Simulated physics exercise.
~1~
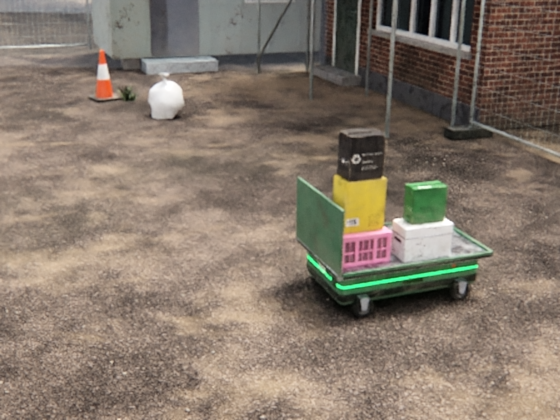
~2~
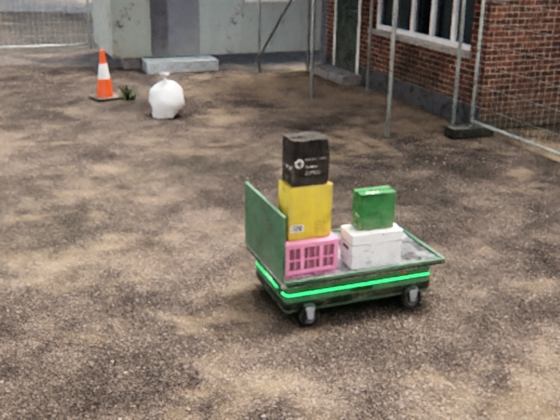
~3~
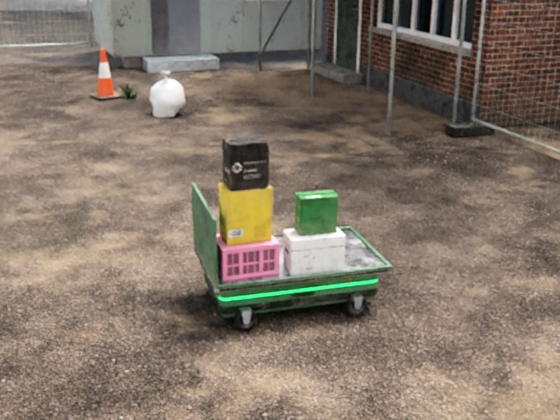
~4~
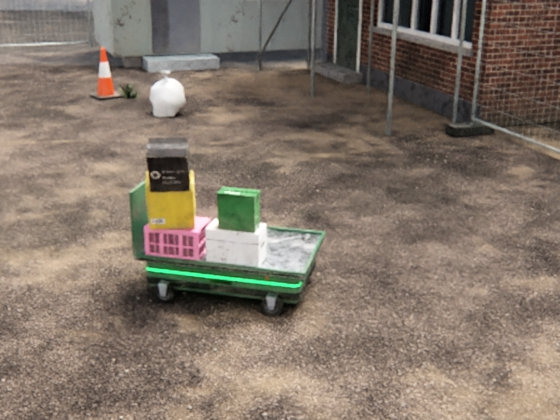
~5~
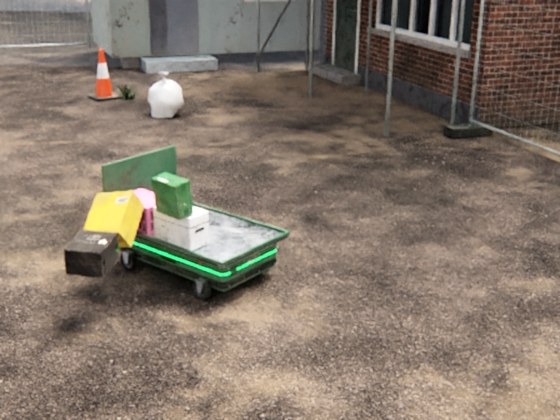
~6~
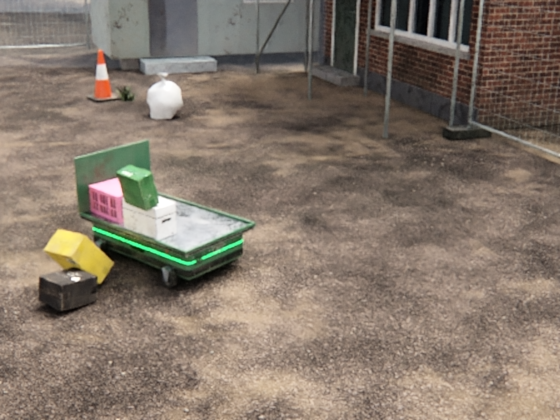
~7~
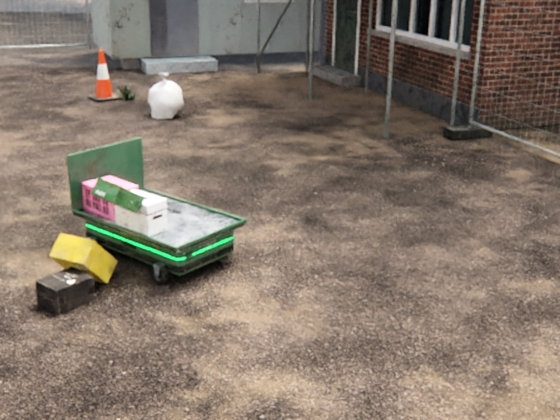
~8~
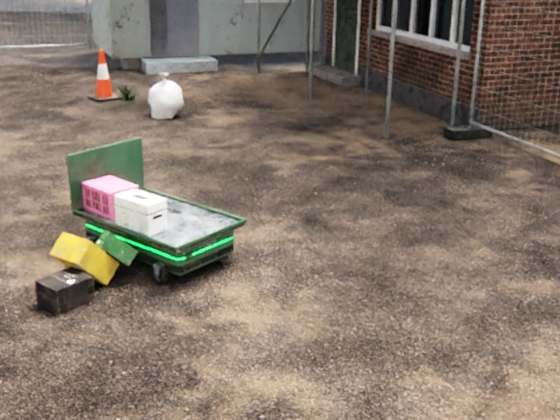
A green cart rolls left and turns, spilling the yellow, black and green boxes beside it.
